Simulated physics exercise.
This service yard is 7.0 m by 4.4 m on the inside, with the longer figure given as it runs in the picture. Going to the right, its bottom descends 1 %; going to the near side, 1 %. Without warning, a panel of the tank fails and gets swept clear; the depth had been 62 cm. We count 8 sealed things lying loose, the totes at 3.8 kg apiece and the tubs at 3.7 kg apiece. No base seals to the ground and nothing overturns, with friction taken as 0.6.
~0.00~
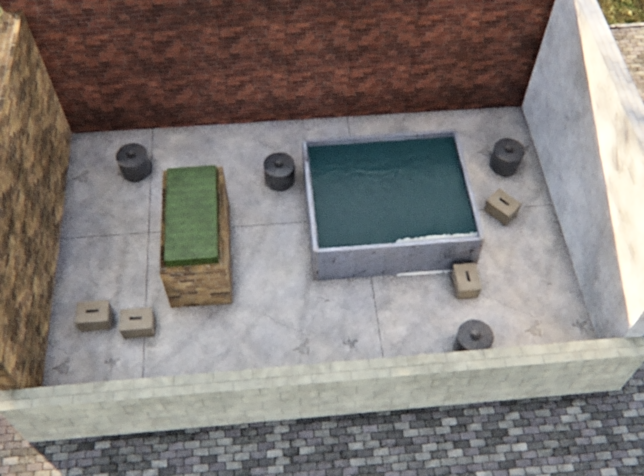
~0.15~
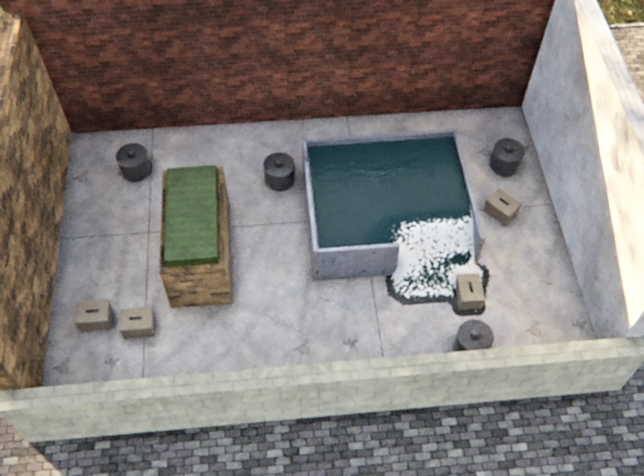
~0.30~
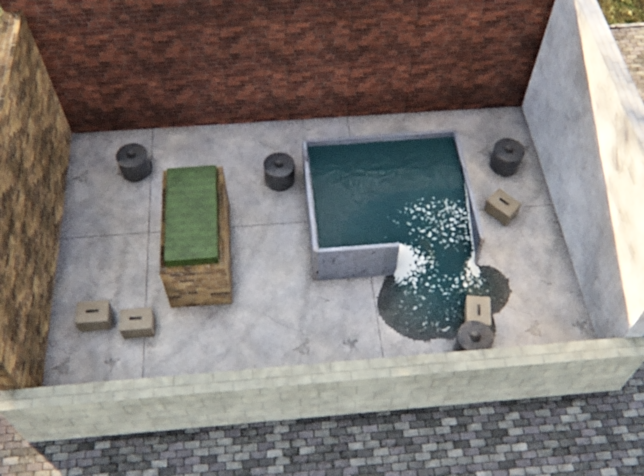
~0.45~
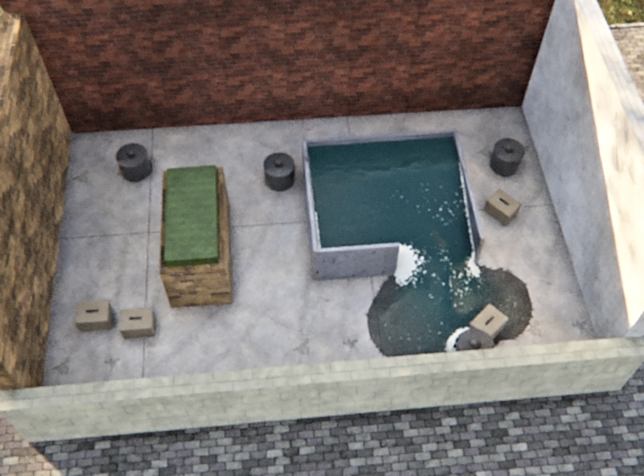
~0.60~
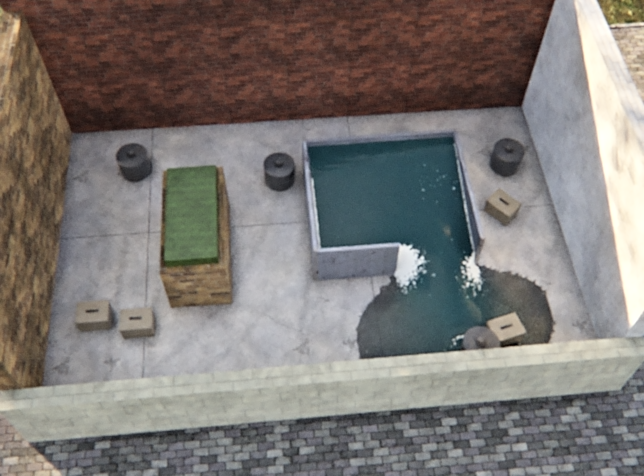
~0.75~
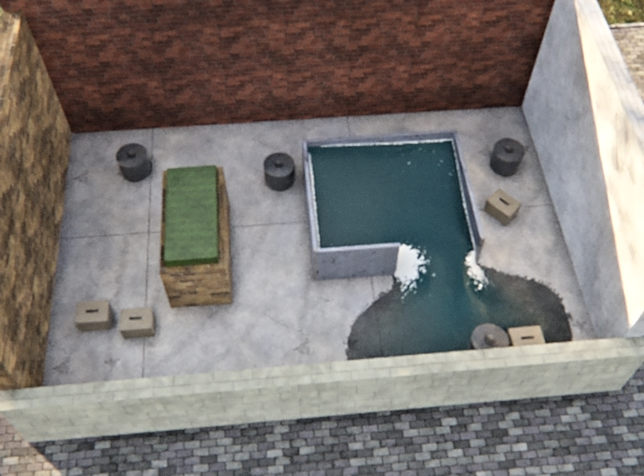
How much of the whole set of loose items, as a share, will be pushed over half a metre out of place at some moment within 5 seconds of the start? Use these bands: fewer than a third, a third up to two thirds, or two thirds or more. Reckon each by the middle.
It falls in two thirds or more.
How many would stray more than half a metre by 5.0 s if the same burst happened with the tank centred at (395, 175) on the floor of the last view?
Result: 6 of them.
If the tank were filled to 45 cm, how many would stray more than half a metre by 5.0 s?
The count would be 4.
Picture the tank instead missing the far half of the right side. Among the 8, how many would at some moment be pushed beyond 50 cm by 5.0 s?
Then it comes to 4 of them.
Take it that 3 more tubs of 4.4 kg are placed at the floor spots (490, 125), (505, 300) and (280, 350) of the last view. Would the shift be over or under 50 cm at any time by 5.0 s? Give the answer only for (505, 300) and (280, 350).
Taking them in order: Above the mark and above the mark.
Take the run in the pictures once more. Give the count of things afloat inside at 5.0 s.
At that time the total is 7.
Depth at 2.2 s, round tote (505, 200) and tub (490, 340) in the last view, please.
First roughly 2 cm, second roughly 18 cm.
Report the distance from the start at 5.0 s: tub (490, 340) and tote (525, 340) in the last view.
350 cm and 250 cm.
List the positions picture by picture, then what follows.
A tote at (468, 276), on the bottom; a tub at (475, 335), on the bottom; water covers 3.7 m2; 0 of 8 have shifted, in the first frame.
A tote at (471, 287) rests on the ground, 17 cm from its start; a tub at (475, 335) rests on the ground; water covers 4.2 m2; 1 of 8 have shifted, in the second frame.
A tote at (479, 310) rests on the ground, 51 cm from its start; a tub at (475, 337), on the bottom; 5.1 m2 under water; 1 of 8 have shifted, in the third frame.
A tote at (489, 321) rests on the ground, 69 cm from its start; a tub at (476, 345) rests on the ground, 13 cm from its start; 6.1 m2 under water; 2 of 8 have shifted, in the fourth frame.
A tote at (507, 327) rests on the ground, 85 cm from its start; a tub at (482, 343) rests on the ground, 13 cm from its start; water covers 6.8 m2; 2 of 8 have shifted, in the fifth frame.
A tote at (527, 338) rests on the ground, 111 cm from its start; a tub at (490, 340) floats, 19 cm from its start; water covers 7.2 m2; 2 of 8 have shifted, in the sixth frame.
After 1.1 s 2 of 8 are over 50 cm from their spots; 2 afloat.
After 2.2 s 2 of 8 are over 50 cm from their spots; 2 afloat.
After 3.5 s 5 of 8 are over 50 cm from their spots; 6 afloat.
After 5.0 s 6 of 8 are over 50 cm from their spots, and 6 have been at some point; 7 afloat.
